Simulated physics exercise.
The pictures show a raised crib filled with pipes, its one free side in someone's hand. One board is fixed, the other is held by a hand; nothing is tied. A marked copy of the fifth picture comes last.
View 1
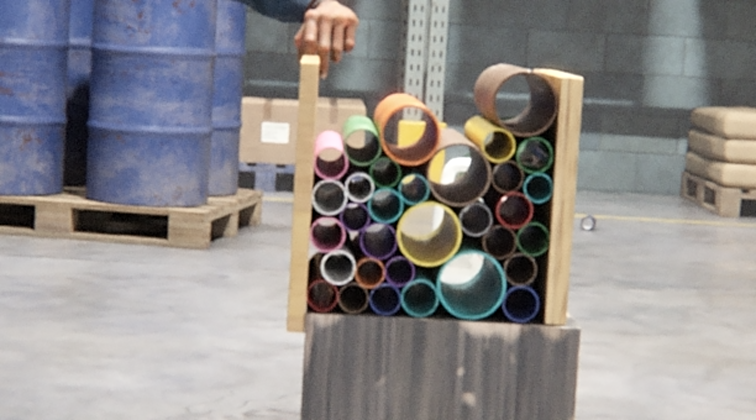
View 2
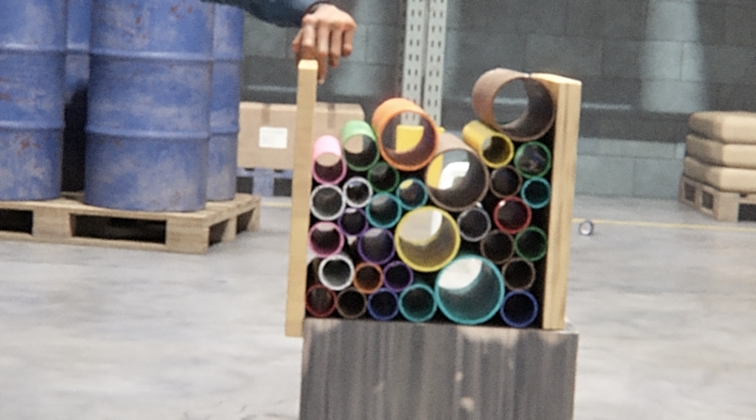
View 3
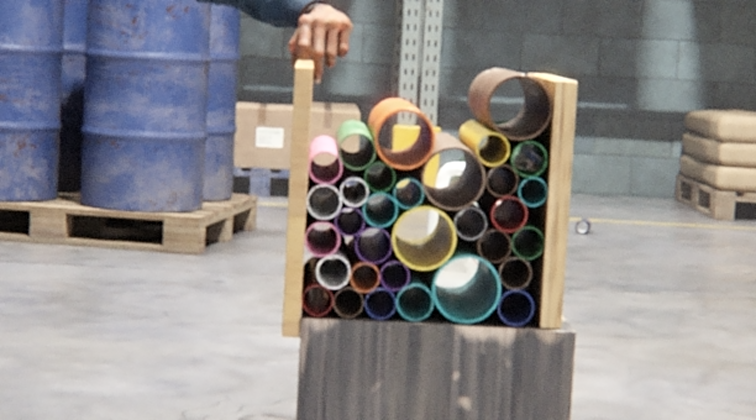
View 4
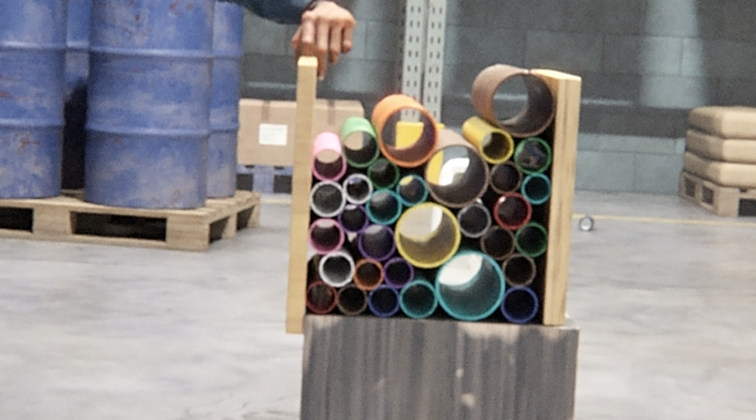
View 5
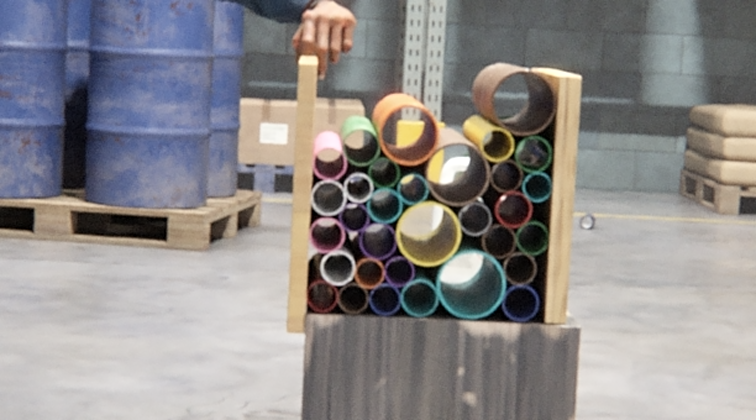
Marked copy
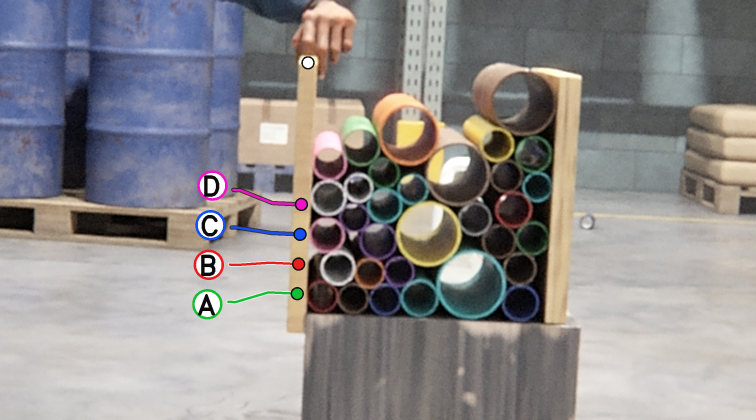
In a warehouse, a hand gripped the left wooden side of a raised crib packed with colourful pipes, and nothing in the stack visibly moved apart from a slight shake of the whole view.
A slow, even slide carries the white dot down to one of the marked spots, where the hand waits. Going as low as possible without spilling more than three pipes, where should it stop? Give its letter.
The last mark within the limit is D.
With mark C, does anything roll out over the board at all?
Yes.
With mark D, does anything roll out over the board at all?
Yes.
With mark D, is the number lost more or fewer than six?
At D, fewer than six.
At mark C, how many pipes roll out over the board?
The count is six.
On the marked copy, A at (297, 294); B at (298, 264); C at (300, 235); D at (301, 204); the white dot at (308, 63).
Taking D. A third of the way, top of the board (314, 128).
Two thirds of the way, top of the board (311, 201).
When it is over, top of the board (311, 204), two out over the board.
As for the rest, A more than three out over the board; B more than three out over the board; C more than three out over the board.
